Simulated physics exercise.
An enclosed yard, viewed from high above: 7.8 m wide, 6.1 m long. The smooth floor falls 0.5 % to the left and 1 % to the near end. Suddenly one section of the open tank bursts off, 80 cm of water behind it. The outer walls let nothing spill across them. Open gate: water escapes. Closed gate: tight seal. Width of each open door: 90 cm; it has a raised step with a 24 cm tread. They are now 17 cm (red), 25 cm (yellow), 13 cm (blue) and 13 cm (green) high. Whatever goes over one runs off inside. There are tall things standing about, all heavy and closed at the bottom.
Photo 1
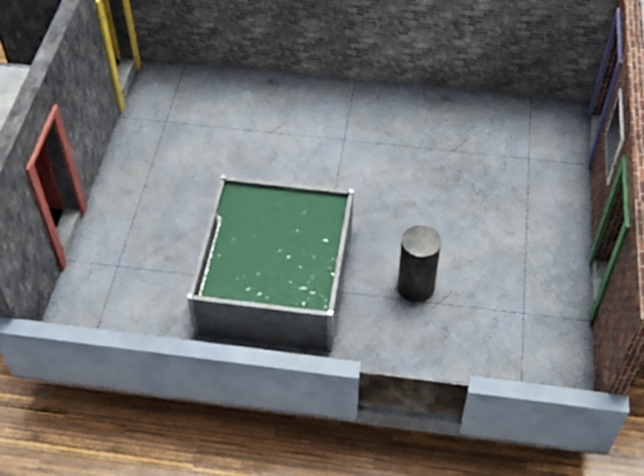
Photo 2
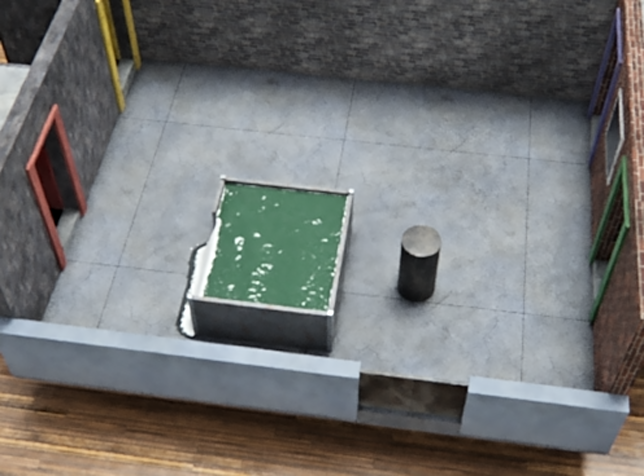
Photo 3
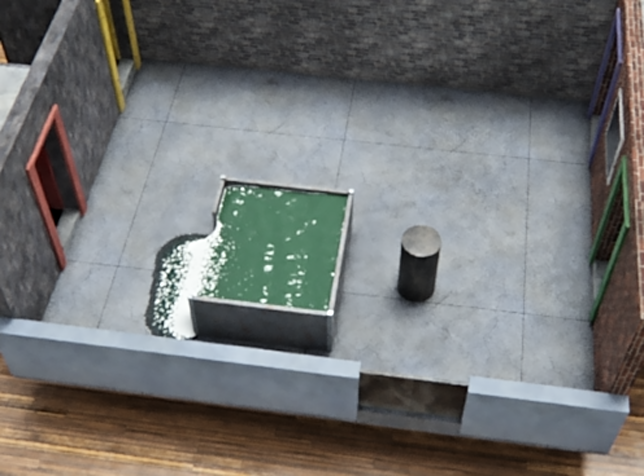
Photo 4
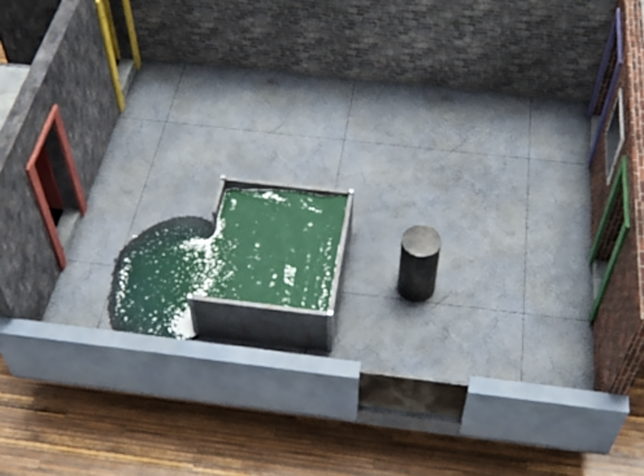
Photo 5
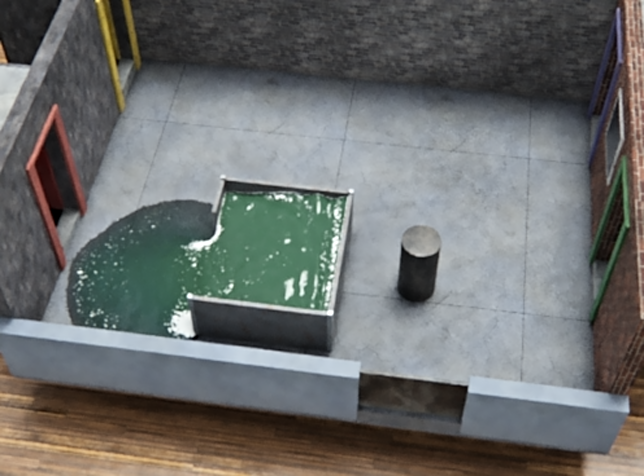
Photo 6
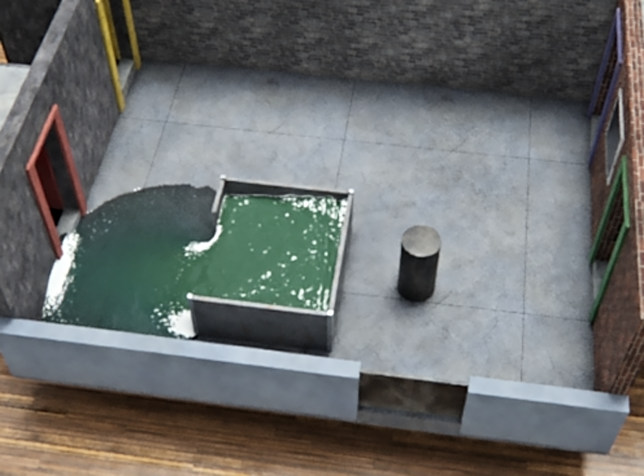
We see a walled yard with a tank of green water and a dark cylinder; water bursts from the tank's left side, foams onto the grey floor, and spreads leftward in a widening pool to the wall by the red door.
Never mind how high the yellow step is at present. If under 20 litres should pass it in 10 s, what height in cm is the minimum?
The minimum is around 14.5 cm.
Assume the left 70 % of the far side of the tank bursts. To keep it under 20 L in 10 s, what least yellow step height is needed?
With that break, close to 30 cm.
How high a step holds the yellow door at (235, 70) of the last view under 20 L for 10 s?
Roughly 14.5 cm.
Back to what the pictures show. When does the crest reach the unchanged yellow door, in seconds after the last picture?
The level tops out near 5.0 seconds.
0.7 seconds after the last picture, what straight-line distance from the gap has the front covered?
Around 3.6 m from the gap.
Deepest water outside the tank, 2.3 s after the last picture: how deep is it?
About 32 cm at most.
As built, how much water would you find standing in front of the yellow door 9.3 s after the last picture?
8.5 cm.
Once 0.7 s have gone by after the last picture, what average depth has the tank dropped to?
Roughly 45 cm.
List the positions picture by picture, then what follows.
Still water, 80 cm deep, in the open tank at (274, 246); the yellow door at (120, 43) is dry, in the first picture.
The gap is at (208, 276), the front 0.3 m out at (195, 259); the back of the open tank holds 80 cm, in the second picture.
The front is at (160, 268), 0.8 m from the gap at (209, 278); 1.2 m2 of floor is wet, 80 cm left at the back, in the third picture.
The gap is at (209, 280), the front 1.4 m out at (119, 270); the back of the open tank holds 75 cm, in the fourth picture.
Water pours out at (209, 280) and has run 2.1 m, to (75, 269); about 7 cm deep outside, 68 cm at the back, in the fifth picture.
Water pours out at (209, 280) and has run 2.4 m, to (56, 253); about 7 cm deep outside, 70 cm at the back; the yellow door at (120, 43), 4.5 m from the gap, is still 2.5 m from the nearest water, in the sixth picture.
Then, 0.7 s after the last picture water covers 15 % of the floor, deepest (68 cm) near (31, 353); it has not reached the yellow door.
Then, 2.3 s after the last picture water covers 30 % of the floor, deepest (32 cm) near (81, 359); 7 cm at the yellow door, 0 litres in over its 25 cm step.
Then, 9.3 s after the last picture water covers 100 % of the floor, deepest (12 cm) near (577, 320); 9 cm at the yellow door, 0 litres in over its 25 cm step.
At the yellow door as built, the water peaked near 18 cm, 5.1 s after the last picture.
With a step of 13.5 cm, 27 litres would have come in within the 10 s; with 18 cm, 7 litres. So under 20 litres takes about 14.5 cm.
